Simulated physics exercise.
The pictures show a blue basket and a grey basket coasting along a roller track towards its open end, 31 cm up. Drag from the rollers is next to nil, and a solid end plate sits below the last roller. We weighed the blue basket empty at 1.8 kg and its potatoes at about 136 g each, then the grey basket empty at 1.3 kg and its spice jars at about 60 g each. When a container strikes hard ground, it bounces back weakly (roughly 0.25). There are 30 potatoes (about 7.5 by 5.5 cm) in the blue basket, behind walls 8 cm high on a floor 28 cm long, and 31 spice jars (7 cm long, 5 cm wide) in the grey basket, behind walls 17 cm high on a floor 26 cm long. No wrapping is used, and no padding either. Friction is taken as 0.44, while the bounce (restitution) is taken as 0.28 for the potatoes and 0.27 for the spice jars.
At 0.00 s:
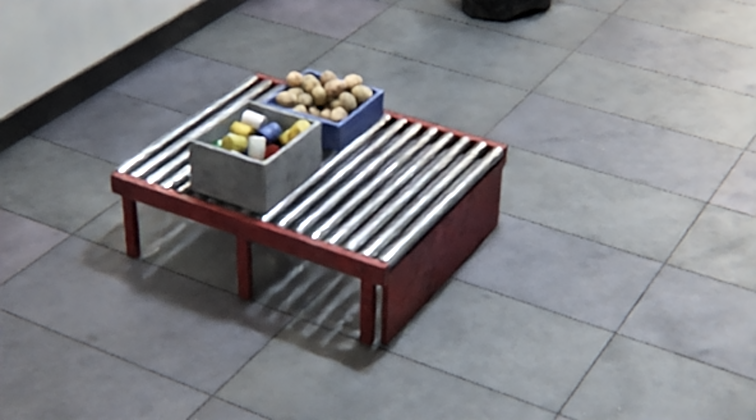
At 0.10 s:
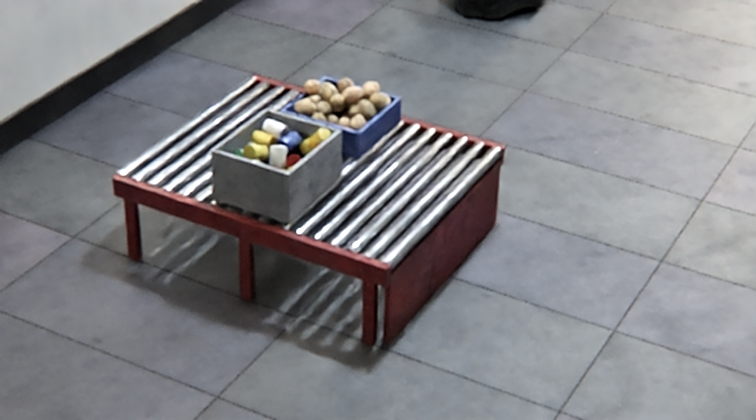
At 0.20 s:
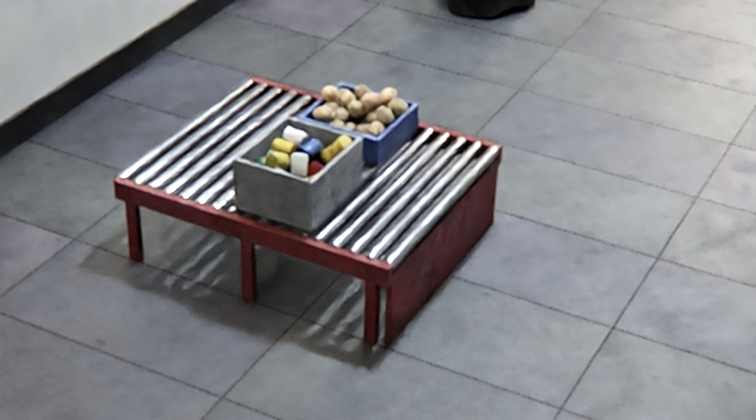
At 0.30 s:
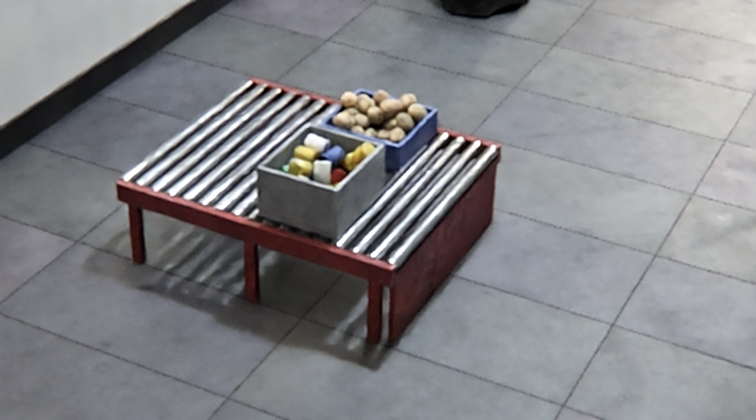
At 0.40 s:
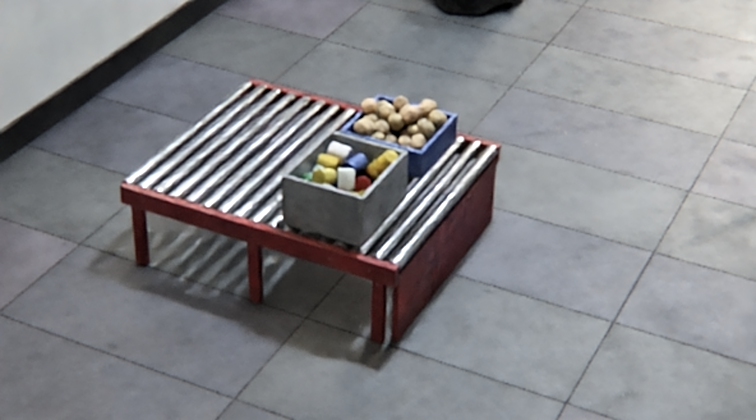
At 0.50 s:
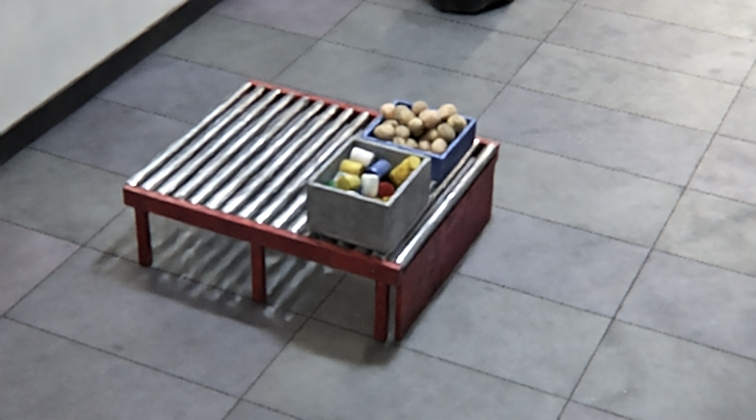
We see a blue basket of potatoes and a grey basket of colourful spice jars coasting side by side to the right along a low red-framed roller track, their contents staying inside as they near its open end.
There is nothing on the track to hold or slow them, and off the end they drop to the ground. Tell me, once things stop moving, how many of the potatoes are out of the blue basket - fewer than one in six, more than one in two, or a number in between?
I expect one-sixth to one-half of the load to come out.
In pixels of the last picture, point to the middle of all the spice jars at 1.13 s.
Their middle is at about (503, 291).
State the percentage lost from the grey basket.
Grey basket 50 per cent.
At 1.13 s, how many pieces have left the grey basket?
Grey basket: Roughly 0 out by then.
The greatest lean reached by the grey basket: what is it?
About 95°.
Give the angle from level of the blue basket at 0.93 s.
Tilt: Around 10 degrees.
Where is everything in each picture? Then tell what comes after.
In the first frame (each is followed by its nearest rim corner in this view; the camera moves round a little), blue basket, (337, 124); grey basket, (263, 163); 43 cm short of the edge; none out.
Blue basket, (357, 132); grey basket, (286, 172); 35 cm short of the edge, in the second frame.
Blue basket, (376, 139); grey basket, (310, 181); 28 cm short of the edge, in the third frame.
Blue basket, (397, 145); grey basket, (334, 189); 20 cm short of the edge, in the fourth frame.
Blue basket, (419, 152); grey basket, (360, 197); 12 cm short of the edge, in the fifth frame.
Blue basket, (440, 157); grey basket, (386, 204); 5 cm short of the edge; none out, in the sixth frame.
After 0.56 s, the leading end passes the last roller.
After 0.93 s, the blue basket leans 11° with 0 of 30 out and the grey basket leans 15° with 0 of 31 out.
After 1.13 s, the blue basket leans 49° with 6 of 30 out and the grey basket leans 56° with 0 of 31 out.
After 1.48 s, the blue basket is level with 8 of 30 out and the grey basket has gone over with 8 of 31 out.
Final count (at 1.77 s), the blue basket is level with 8 of 30 out and the grey basket has gone over with 17 of 31 out. Asked share, 8 of 30, 27 per cent.
